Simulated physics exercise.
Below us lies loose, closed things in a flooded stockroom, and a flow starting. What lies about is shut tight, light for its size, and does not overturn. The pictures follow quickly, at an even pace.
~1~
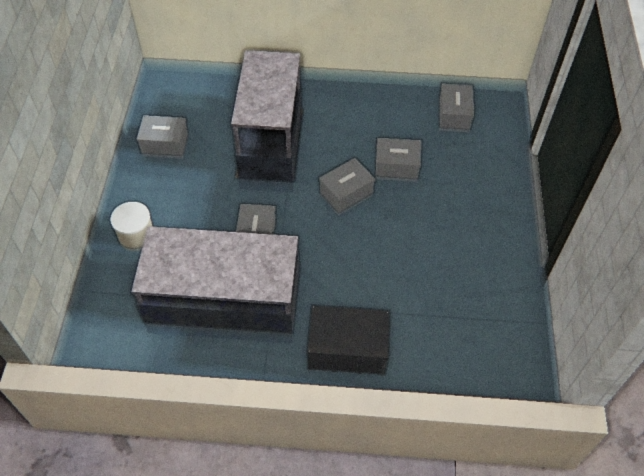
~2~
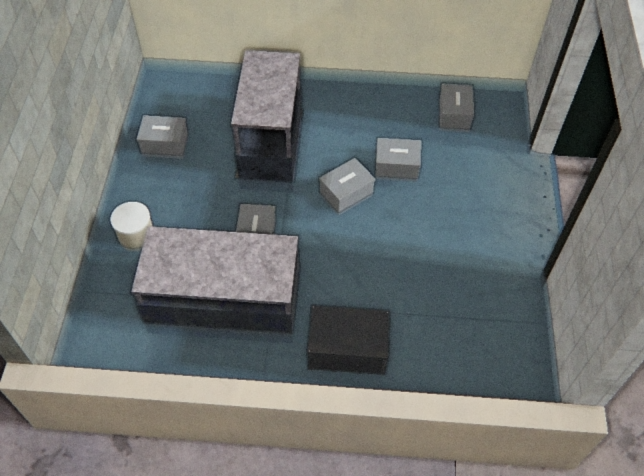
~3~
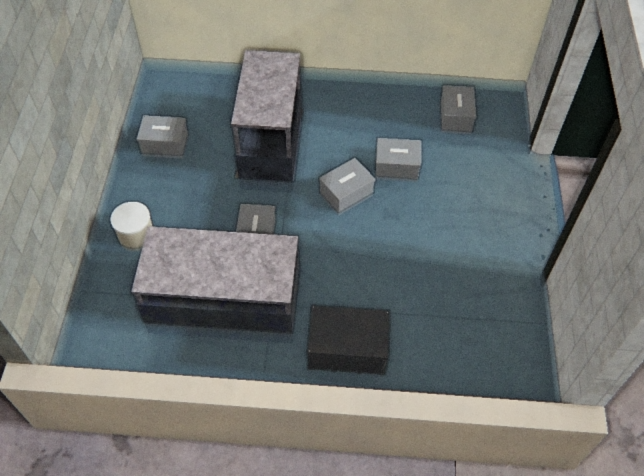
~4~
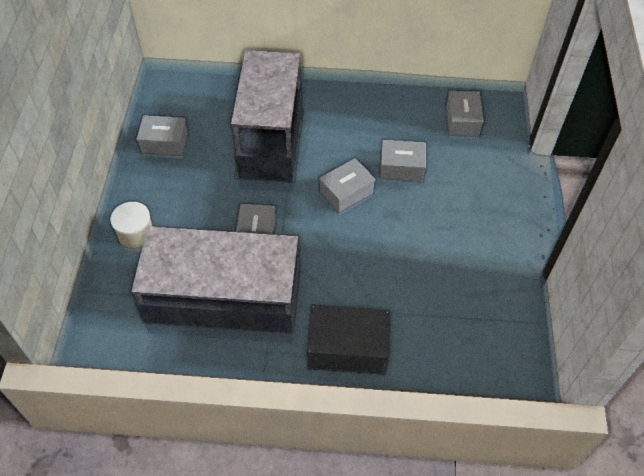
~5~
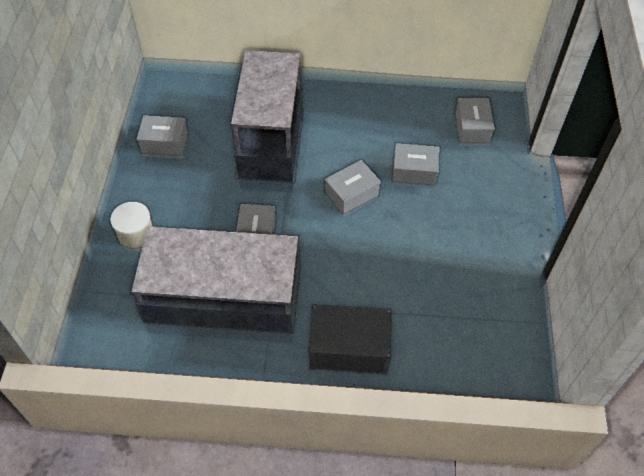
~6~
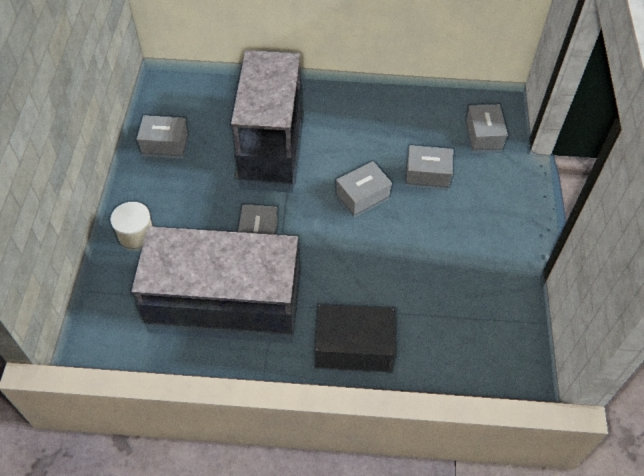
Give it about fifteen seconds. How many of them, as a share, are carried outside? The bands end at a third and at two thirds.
That comes to two thirds or above.
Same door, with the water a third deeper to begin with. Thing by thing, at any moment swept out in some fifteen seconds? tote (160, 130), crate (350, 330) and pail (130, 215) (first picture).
One after the other: Still in, through, left behind.
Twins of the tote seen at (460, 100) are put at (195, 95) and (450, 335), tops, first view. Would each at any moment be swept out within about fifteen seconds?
In that order: Inside, through.
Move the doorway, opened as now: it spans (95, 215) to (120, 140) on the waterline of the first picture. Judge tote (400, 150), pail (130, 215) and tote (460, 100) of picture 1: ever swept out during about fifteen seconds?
As listed: No, out, inside.
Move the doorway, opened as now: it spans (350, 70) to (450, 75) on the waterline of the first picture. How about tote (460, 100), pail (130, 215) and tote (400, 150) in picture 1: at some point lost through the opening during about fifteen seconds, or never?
One after the other: Yes, kept in, out.
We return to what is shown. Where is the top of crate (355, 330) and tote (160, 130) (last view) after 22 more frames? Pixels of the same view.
At about (541, 231) and (188, 134).
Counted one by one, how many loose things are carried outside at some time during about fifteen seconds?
5 of them.
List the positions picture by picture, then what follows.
The first frame shows a tote at (458, 99) floats; a tote at (399, 151) floats; 0 of 7 have shifted.
The second frame shows a tote at (458, 99) floats; a tote at (399, 151) floats; 0 of 7 have shifted.
The third frame shows a tote at (460, 101) floats; a tote at (399, 151), afloat; 0 of 7 have shifted.
The fourth frame shows a tote at (466, 106), afloat, close to its start; a tote at (404, 153) floats, close to its start; 1 of 7 have shifted.
The fifth frame shows a tote at (476, 113), afloat, close to its start; a tote at (417, 157), afloat, close to its start; 3 of 7 have shifted.
The sixth frame shows a tote at (488, 120) floats, a stride from its start; a tote at (431, 160), afloat, close to its start; 4 of 7 have shifted.
A moment on, 0 of 7 are out; 7 afloat.
Next, 2 of 7 are out; 5 afloat.
Later, 3 of 7 are out; 4 afloat.
In the end, 5 of 7 are out; 2 afloat.
